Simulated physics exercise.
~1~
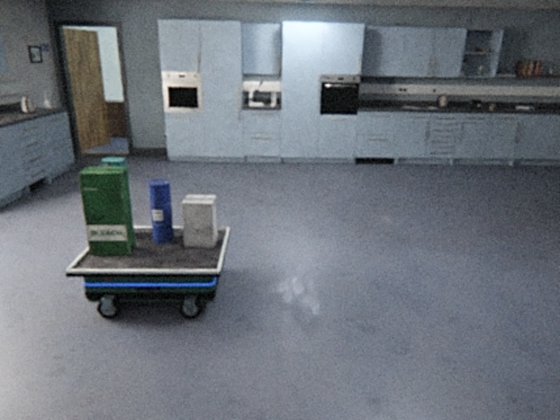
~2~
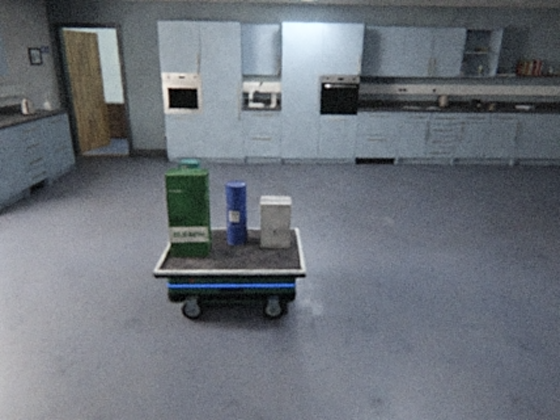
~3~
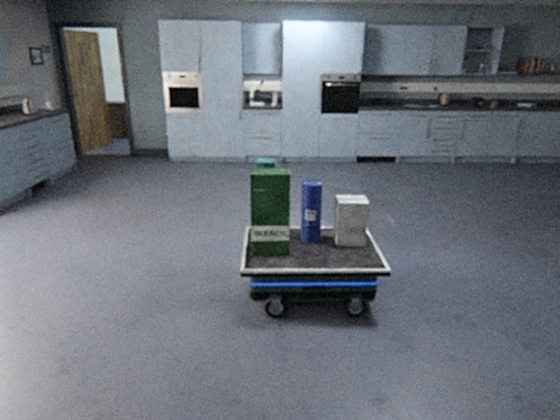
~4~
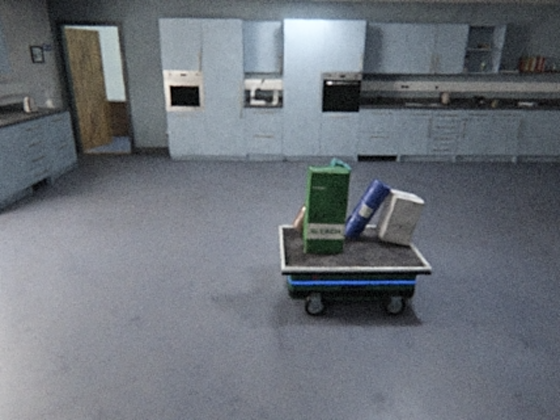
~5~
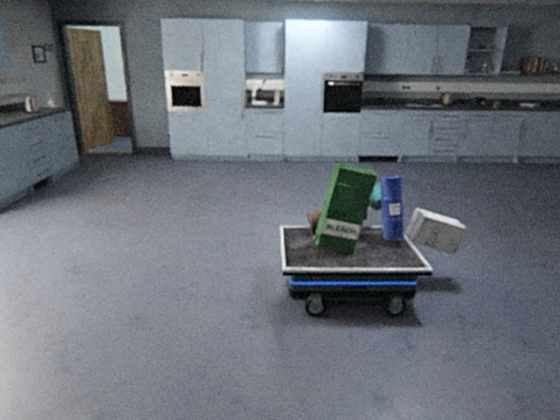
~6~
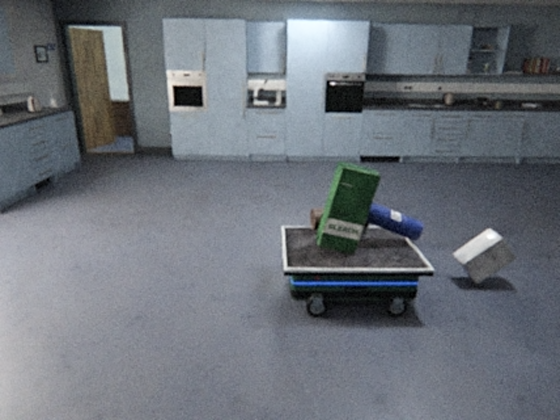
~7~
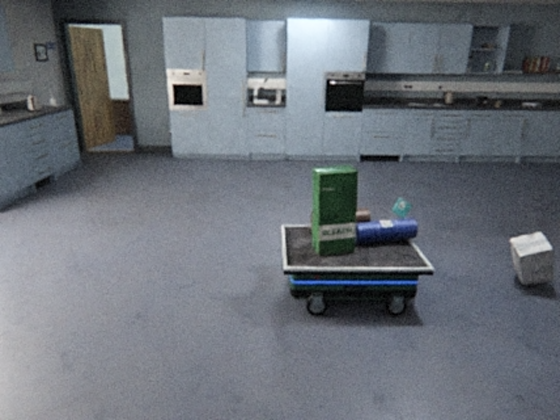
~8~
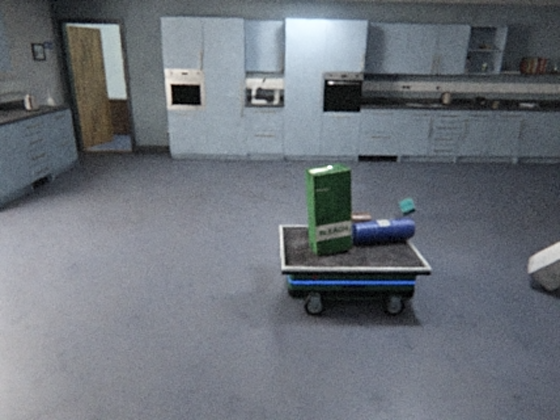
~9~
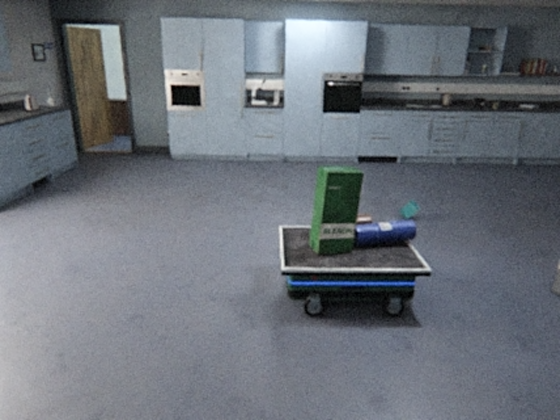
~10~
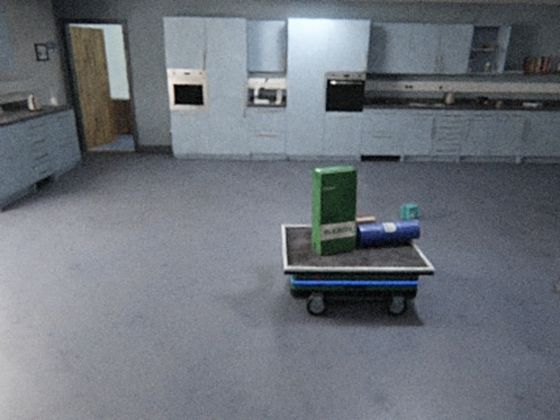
A grey-floored kitchen with pale blue cabinets, wall ovens and an open door at the back left is seen from a slightly swaying, raised viewpoint. A low cart carries a tall green box, a blue canister, a white box and a partly hidden turquoise item as it rolls to the right. It stops abruptly, and the load tips forward, revealing a brown object behind. The white box tumbles over the right edge and rolls away out of view, while the blue canister falls onto its side. The turquoise item drops behind the cart, and the green box rocks, then stays standing aboard.
